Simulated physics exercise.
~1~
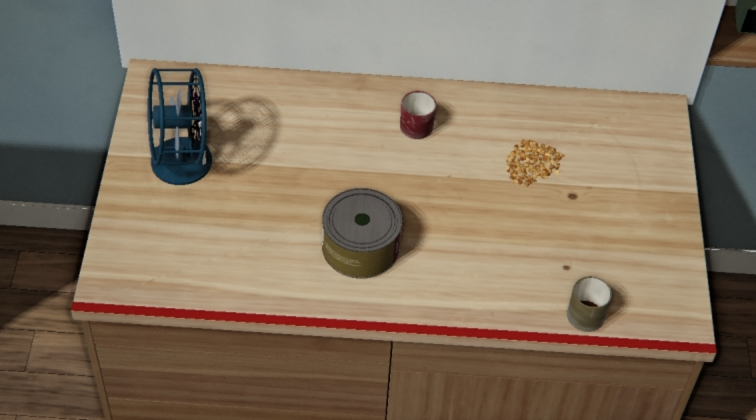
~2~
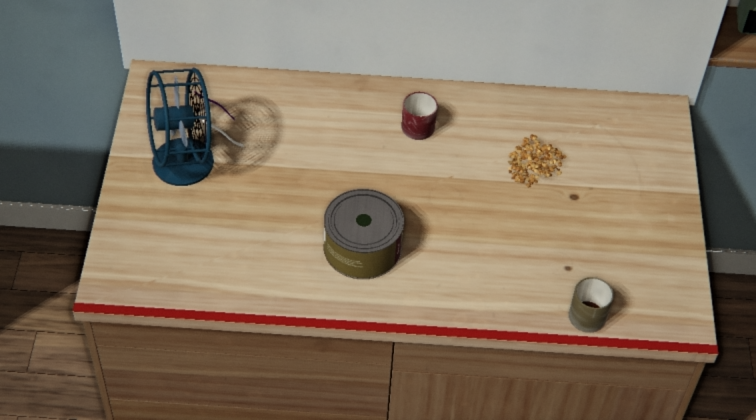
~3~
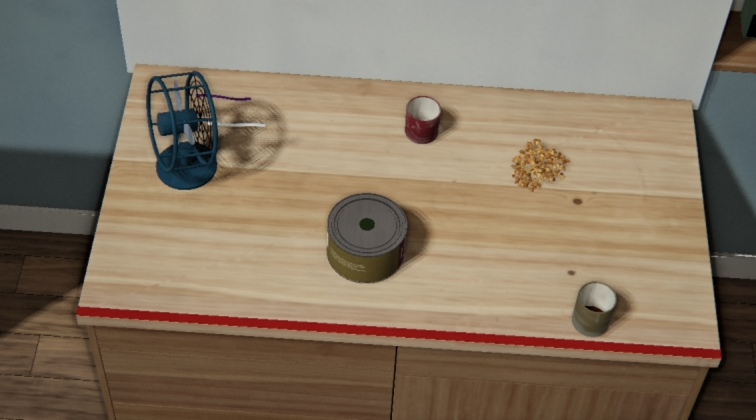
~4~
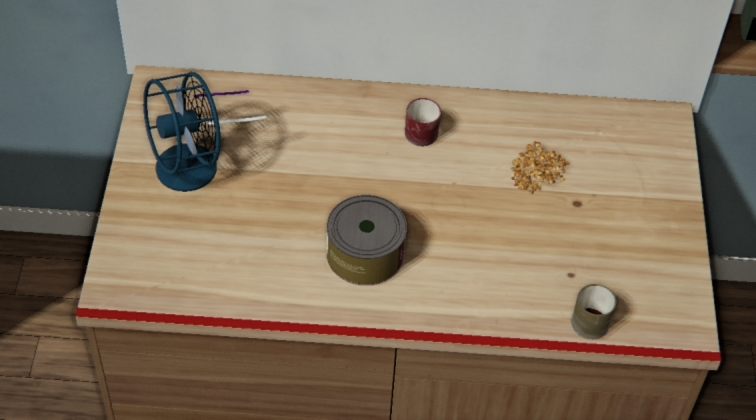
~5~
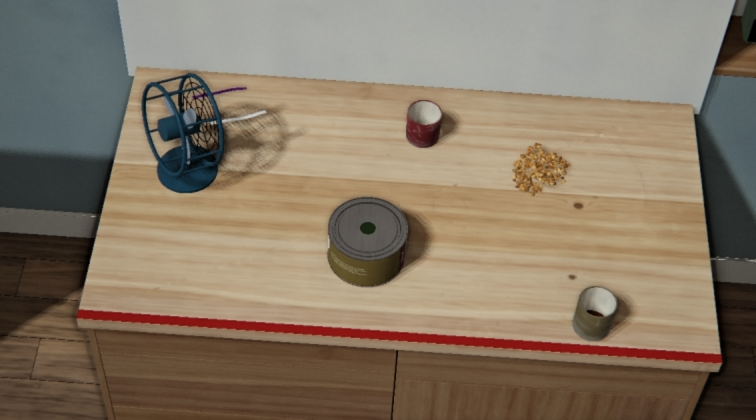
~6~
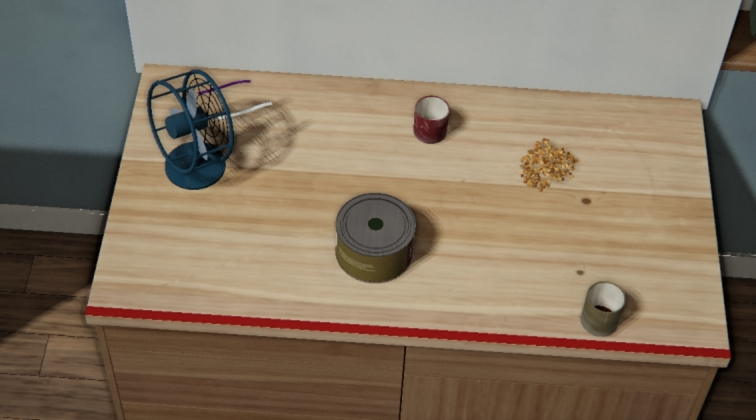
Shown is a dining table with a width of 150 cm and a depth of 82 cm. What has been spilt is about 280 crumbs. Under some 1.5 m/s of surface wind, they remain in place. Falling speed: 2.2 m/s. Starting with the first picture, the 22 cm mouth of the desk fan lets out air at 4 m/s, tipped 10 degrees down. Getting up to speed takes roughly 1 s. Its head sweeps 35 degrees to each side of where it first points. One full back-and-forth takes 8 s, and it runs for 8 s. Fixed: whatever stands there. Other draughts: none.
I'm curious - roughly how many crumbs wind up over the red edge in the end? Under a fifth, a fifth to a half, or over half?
Roughly under a fifth.
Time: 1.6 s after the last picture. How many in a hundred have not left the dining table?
I'd say close to 60 % are still there.
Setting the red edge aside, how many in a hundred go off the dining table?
I would put it at around 100 per cent.
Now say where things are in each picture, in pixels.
In the first picture, the middle of the crumbs is near (533, 161), none has stirred yet and the mouth of the desk fan is at (176, 117).
In the second picture, the middle of the crumbs is near (535, 161), none has stirred yet and the red edge is centred on (395, 333).
In the third picture, the middle of the crumbs is near (538, 165), none has stirred yet, the top of a mug is at (424, 109) and the top of a mug is at (598, 297).
In the fourth picture, the middle of the crumbs is near (538, 168), none has stirred yet and the head of the desk fan has turned about 15 degrees towards the back.
In the fifth picture, the middle of the crumbs is near (539, 169) and none has stirred yet.
In the sixth picture, the middle of the crumbs is near (547, 165), none has stirred yet and the head of the desk fan has turned about 24 degrees towards the back.
Then, 0.7 s after the last picture, 0 % are over the red edge; the middle of those left on the top is near (601, 172); 0 % are gone or lie where they will stay.
Then, 1.6 s after the last picture, 0 % are over the red edge; the middle of those left on the top is near (668, 186); 35 % are gone or lie where they will stay.
Then, 3.5 s after the last picture, 0 % are over the red edge; 63 % are gone or lie where they will stay.
Then, 7.1 s after the last picture, at the end, 0 % are over the red edge.
